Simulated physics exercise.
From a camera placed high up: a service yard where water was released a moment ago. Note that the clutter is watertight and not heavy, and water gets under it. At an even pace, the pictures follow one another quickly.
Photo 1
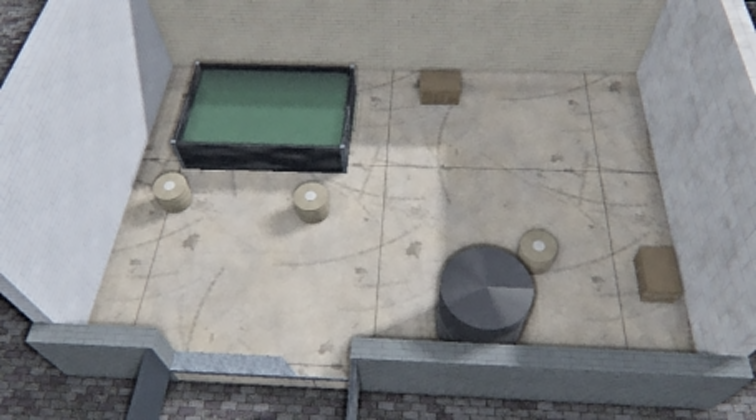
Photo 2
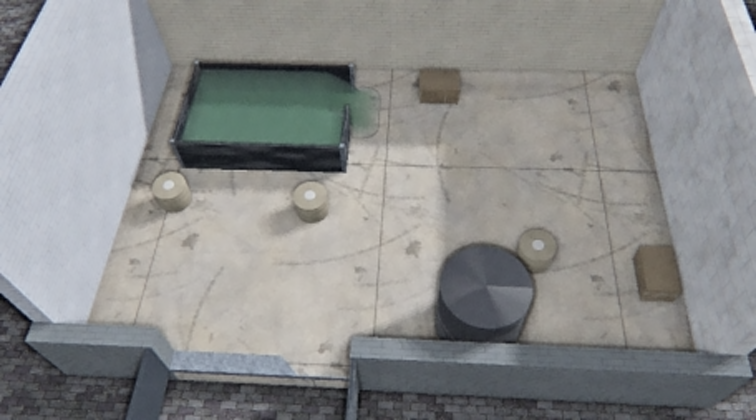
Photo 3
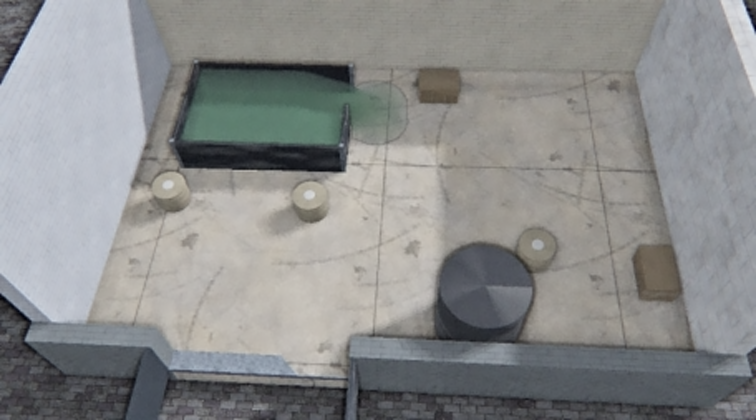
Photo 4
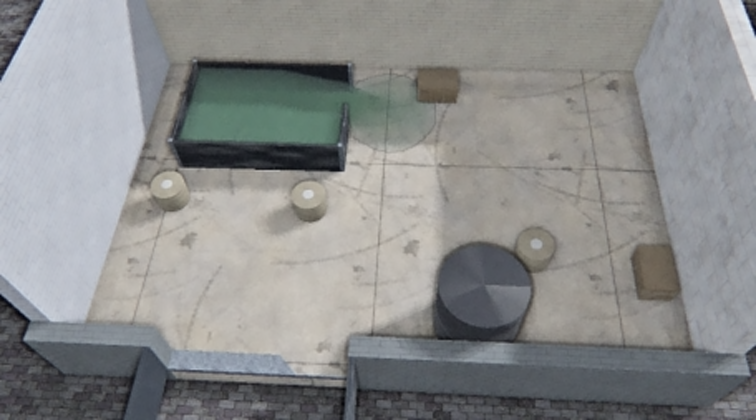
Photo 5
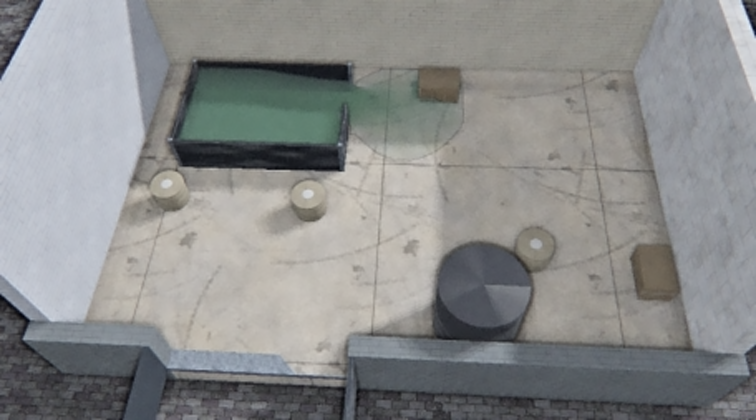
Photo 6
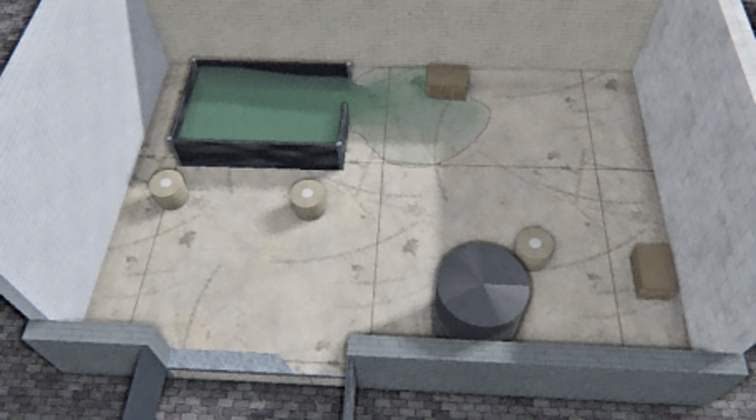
Green water pouring from a gap in a dark-walled tank, spreading right across a pale yard floor and nudging a brown crate.
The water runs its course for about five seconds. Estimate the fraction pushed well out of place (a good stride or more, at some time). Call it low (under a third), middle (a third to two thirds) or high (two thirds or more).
Middle.
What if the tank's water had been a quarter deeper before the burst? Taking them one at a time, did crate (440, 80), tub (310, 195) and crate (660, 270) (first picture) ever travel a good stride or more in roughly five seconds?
Answers in the order asked: Went past the threshold, stayed within the threshold, went past the threshold.
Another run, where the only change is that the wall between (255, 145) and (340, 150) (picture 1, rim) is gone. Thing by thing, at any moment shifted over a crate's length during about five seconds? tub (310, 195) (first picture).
Went the full distance.
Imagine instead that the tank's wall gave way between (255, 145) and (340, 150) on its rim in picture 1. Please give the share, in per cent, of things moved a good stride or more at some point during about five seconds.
20 percent, give or take.
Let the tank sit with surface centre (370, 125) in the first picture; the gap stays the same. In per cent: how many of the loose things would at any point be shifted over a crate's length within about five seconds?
About 20 %.
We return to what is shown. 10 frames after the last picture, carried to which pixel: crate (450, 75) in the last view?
(590, 73).
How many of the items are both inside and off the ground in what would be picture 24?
The total is 1.
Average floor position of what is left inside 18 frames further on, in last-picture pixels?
Around pixel (454, 203).
A moment on, 1 of 5 are well off their spots; 0 afloat.
Next, 1 of 5 are well off their spots; 1 afloat.
Later, 1 of 5 are well off their spots; 1 afloat.
In the end, 2 of 5 are well off their spots, and 2 have been at some point; 2 afloat.
